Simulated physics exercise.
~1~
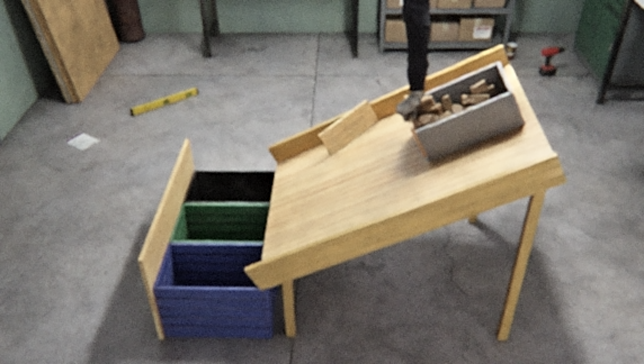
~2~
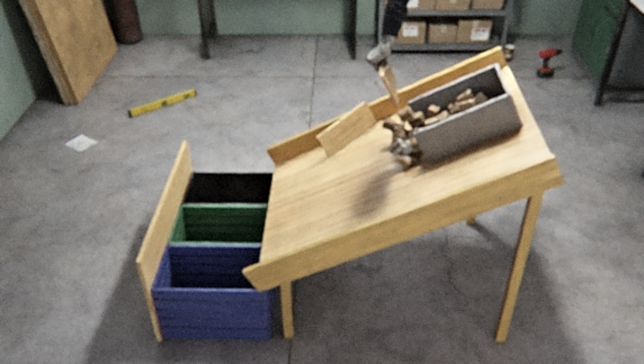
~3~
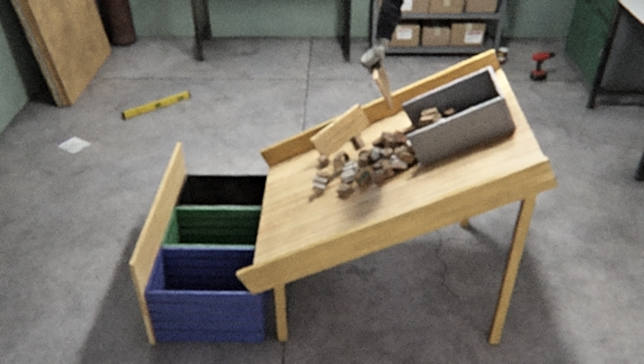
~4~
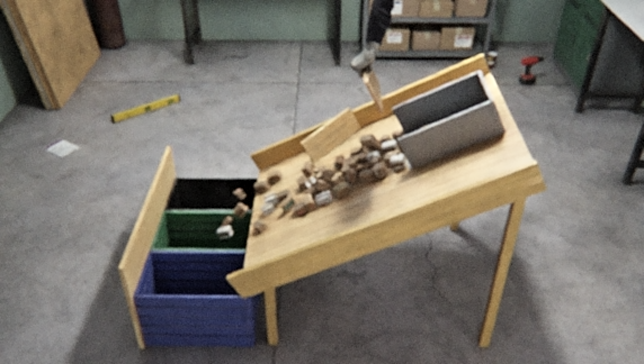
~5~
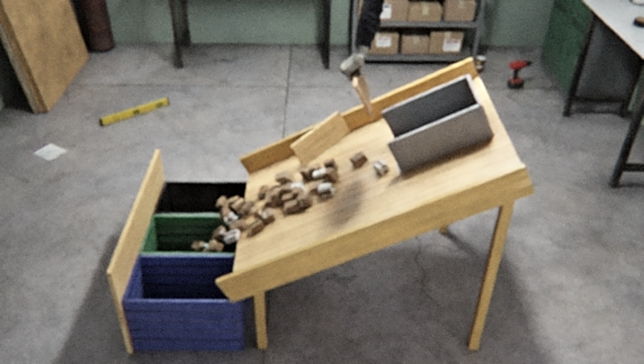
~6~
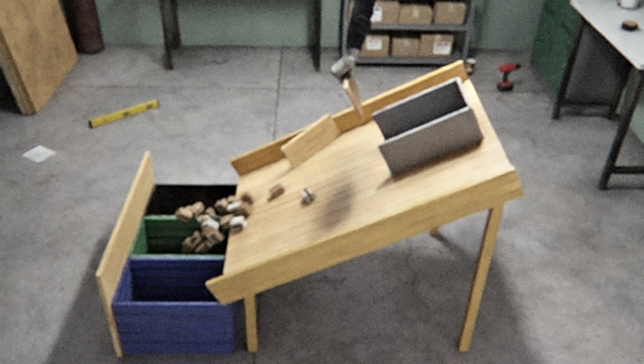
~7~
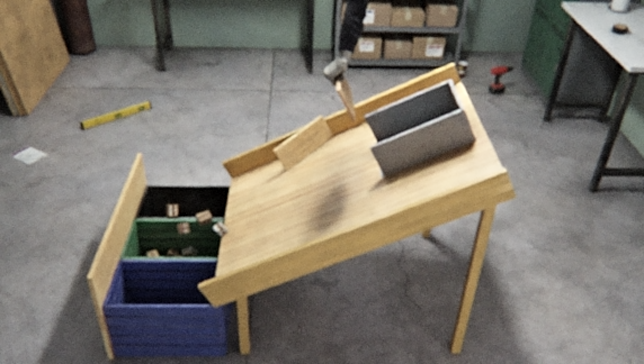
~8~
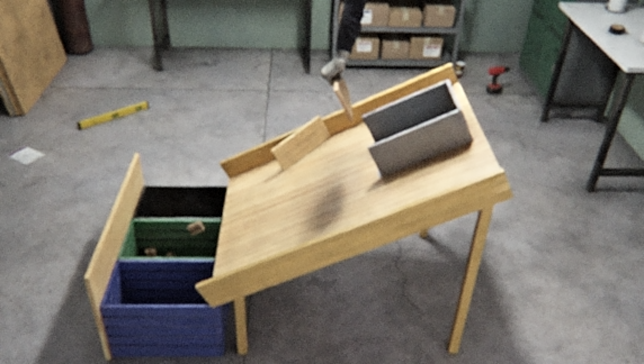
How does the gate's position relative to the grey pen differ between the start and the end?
At the start the gate is down at the open lower end of the grey pen, close against the parcels. By the end it is held up and clear of the opening, near the far edge of the table to the left of the pen.
